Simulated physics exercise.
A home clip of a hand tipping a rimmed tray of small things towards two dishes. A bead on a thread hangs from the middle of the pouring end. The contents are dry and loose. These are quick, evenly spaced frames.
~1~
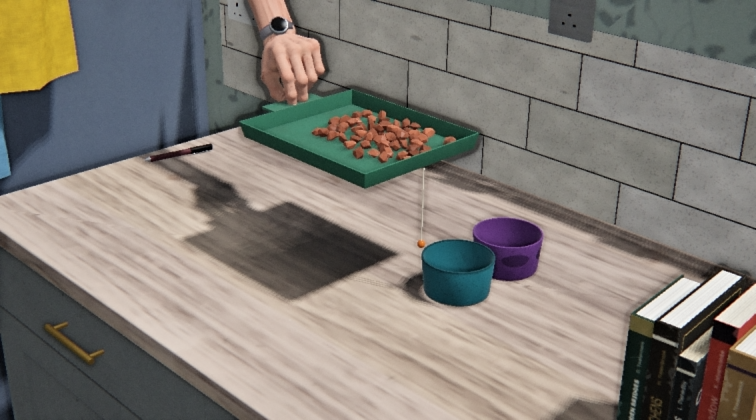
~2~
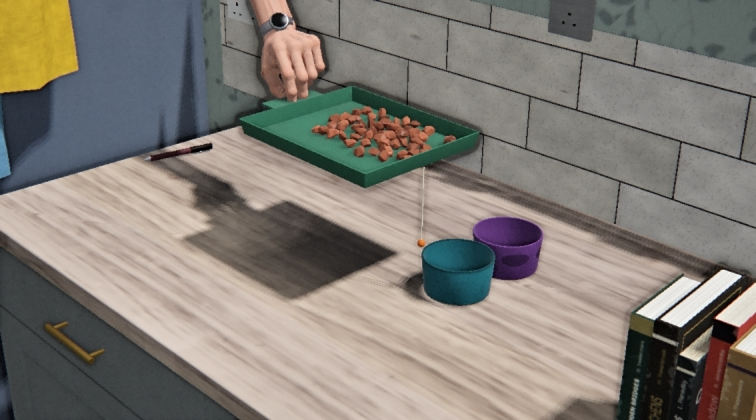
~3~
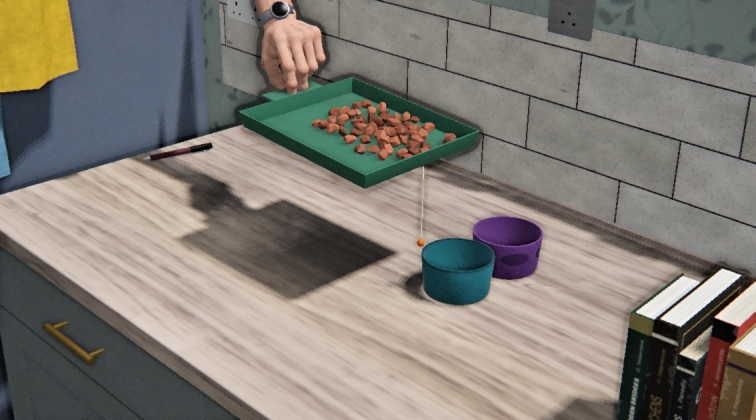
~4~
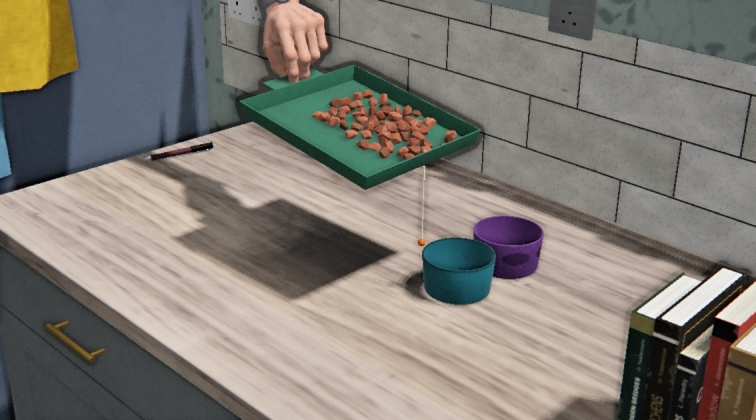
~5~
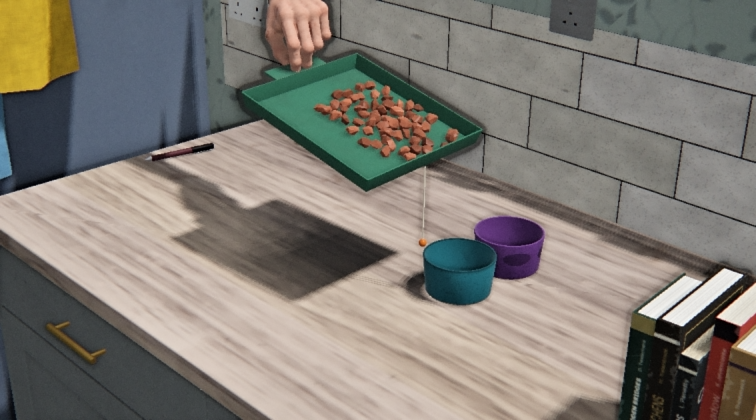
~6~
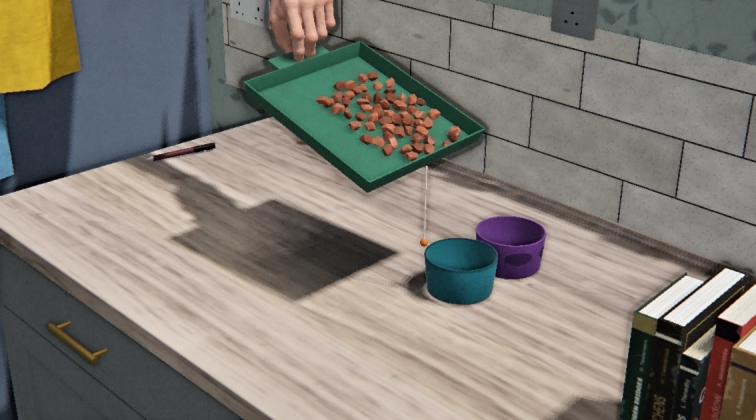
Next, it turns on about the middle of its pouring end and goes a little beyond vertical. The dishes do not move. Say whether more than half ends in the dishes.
They take under half between them.
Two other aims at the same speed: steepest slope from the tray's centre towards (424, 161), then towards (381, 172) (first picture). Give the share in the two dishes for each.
First some 70, then 0 per cent.
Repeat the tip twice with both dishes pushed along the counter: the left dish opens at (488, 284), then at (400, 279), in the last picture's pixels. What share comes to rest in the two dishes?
Near 10 % and 70 %.
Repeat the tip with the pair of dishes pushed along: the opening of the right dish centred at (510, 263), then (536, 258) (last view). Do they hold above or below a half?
In turn: Less than half; the smaller part.
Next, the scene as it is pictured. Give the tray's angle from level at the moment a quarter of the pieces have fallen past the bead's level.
At some 105 degrees.
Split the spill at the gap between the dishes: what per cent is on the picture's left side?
Close to 90 per cent.
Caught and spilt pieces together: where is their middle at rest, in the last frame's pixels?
At about (418, 321).
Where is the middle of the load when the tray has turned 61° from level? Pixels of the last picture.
Roughly at (415, 149).
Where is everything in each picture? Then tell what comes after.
The first picture shows corners of the pouring end near (365, 172) and (474, 133), level; middle of the load near (383, 136), bits of crushed brick; left dish near (485, 283); right dish near (534, 258); bead on its thread near (421, 244).
The second picture shows corners of the pouring end near (365, 172) and (474, 132), level; middle of the load near (383, 134).
The third picture shows corners of the pouring end near (365, 172) and (474, 131), tipped barely, lowest at the left corner; middle of the load near (383, 130).
The fourth picture shows corners of the pouring end near (367, 174) and (476, 129), tipped a little, lowest at the left corner; middle of the load near (384, 124).
The fifth picture shows corners of the pouring end near (368, 177) and (478, 129), tipped a little, lowest at the left corner; middle of the load near (386, 119).
The sixth picture shows corners of the pouring end near (370, 179) and (480, 128), tipped clearly, lowest at the left corner; middle of the load near (389, 114); left dish near (488, 281); right dish near (537, 256).
Shortly afterwards, tray tipped steeply; all but a few on the tray; only a few in the air.
Next, tray tipped right over; near two thirds on the tray; only a few in the left dish; a little outside both; near a quarter in the air.
Some moments later, tray tipped past a quarter turn; near a quarter in the left dish; the bulk outside both.
In the end, tray tipped past a quarter turn; near a quarter in the left dish; none at all in the right dish; the bulk outside both.
